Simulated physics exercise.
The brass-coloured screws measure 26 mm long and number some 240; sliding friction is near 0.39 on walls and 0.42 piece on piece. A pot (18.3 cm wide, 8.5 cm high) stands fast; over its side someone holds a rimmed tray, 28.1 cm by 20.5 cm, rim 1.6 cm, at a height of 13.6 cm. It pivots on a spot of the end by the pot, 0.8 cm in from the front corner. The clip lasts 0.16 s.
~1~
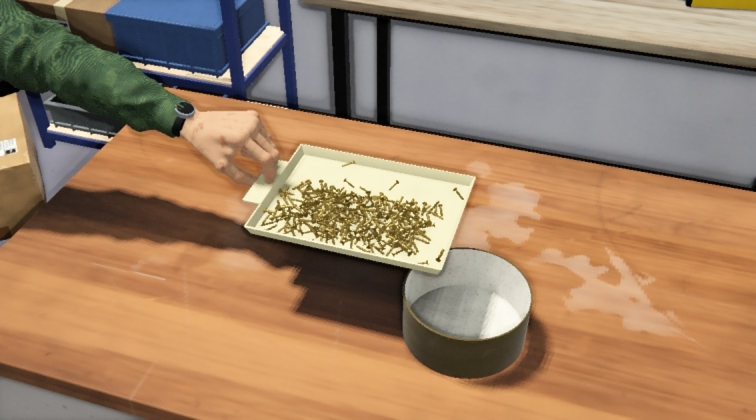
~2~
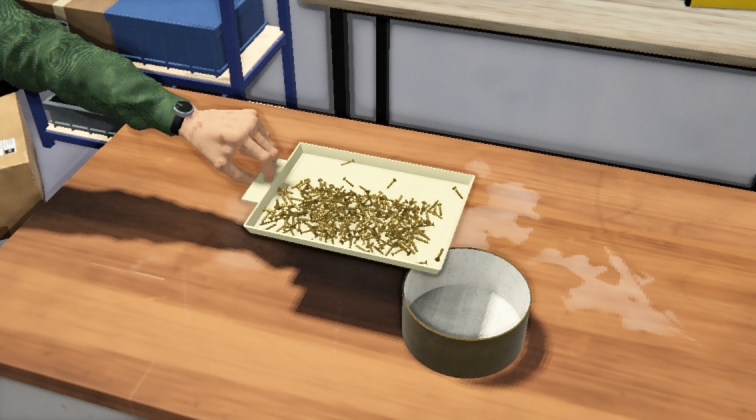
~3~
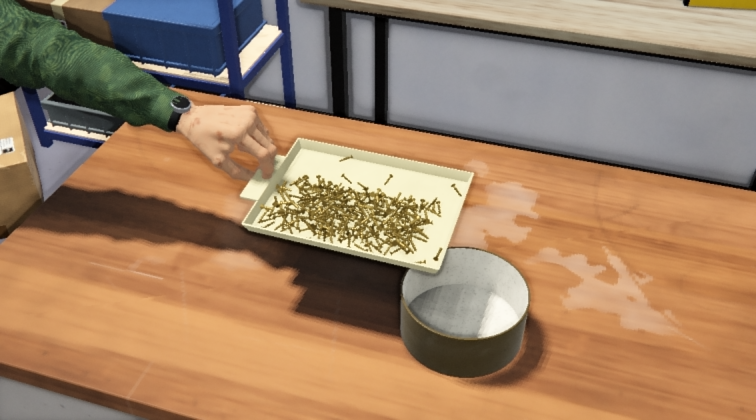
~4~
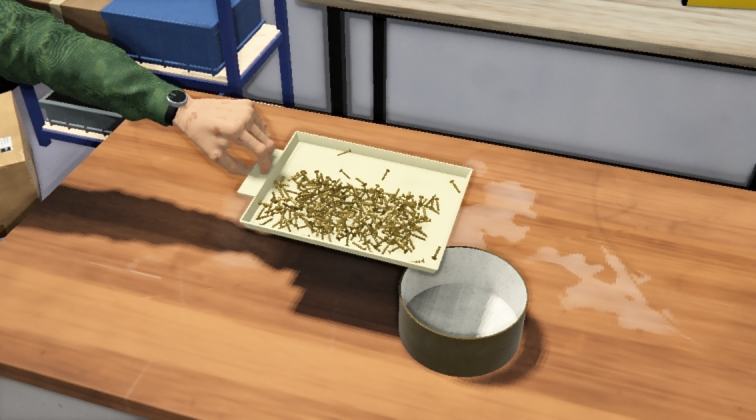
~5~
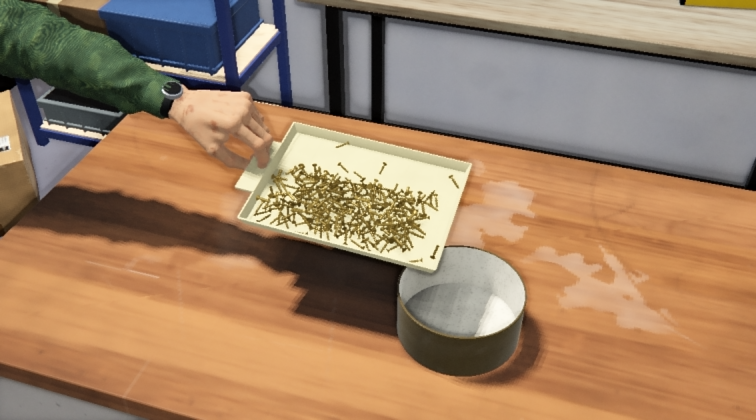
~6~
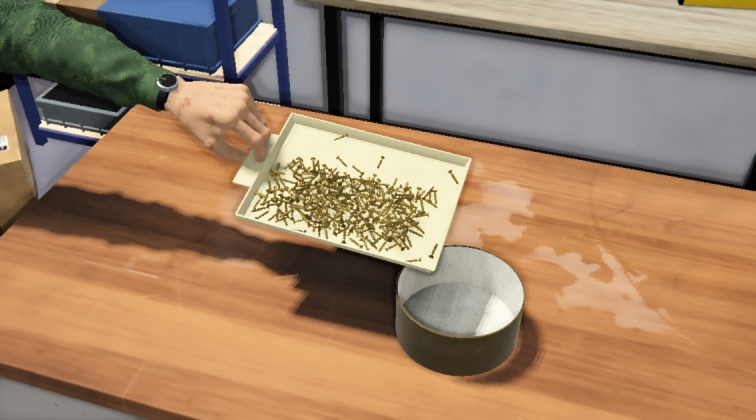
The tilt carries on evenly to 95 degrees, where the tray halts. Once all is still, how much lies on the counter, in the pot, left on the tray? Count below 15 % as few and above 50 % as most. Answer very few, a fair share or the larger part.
Counter the larger part, pot a fair share, tray very few.
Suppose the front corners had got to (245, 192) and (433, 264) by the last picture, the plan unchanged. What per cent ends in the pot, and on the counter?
Pot 85, counter 15.
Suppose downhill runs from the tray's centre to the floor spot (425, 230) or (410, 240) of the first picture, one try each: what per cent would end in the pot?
About 90 and 100 per cent.
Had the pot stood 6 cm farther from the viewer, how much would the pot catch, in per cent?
In that case some 0 per cent.
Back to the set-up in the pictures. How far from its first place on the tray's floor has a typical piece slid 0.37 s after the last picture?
About 4 cm.
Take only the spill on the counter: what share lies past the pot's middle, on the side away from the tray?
Some 10 per cent.
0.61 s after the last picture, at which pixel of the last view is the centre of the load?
Near (389, 280).
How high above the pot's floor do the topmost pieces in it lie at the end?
Roughly 2.5 cm.
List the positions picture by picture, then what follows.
The first picture shows tray tilt 0 degrees, front corners at (250, 225) and (438, 266); middle of the pieces at (348, 218); pot at (468, 291).
The second picture shows tray tilt 1 degrees, front corners at (249, 224) and (437, 265); middle of the pieces at (347, 217).
The third picture shows tray tilt 2 degrees, front corners at (248, 222) and (435, 265); middle of the pieces at (345, 215).
The fourth picture shows tray tilt 4 degrees, front corners at (246, 219) and (434, 265), lowest corner right front; middle of the pieces at (344, 212).
The fifth picture shows tray tilt 8 degrees, front corners at (243, 215) and (432, 265), lowest corner right front; middle of the pieces at (342, 208).
The sixth picture shows tray tilt 12 degrees, front corners at (241, 212) and (431, 266), lowest corner right front; middle of the pieces at (340, 204); pot at (460, 289).
Then, 0.37 s after the last picture, tilt 53 degrees; the tray holds 100 %, the pot 0 %.
Then, 0.61 s after the last picture, tilt 80 degrees; the tray holds 55 %, the pot 10 %.
Then, 0.96 s after the last picture, tilt 95 degrees; the tray holds 0 %, the pot 30 %.
In the end, counter 70 %, pot 30 %, tray 0 %.
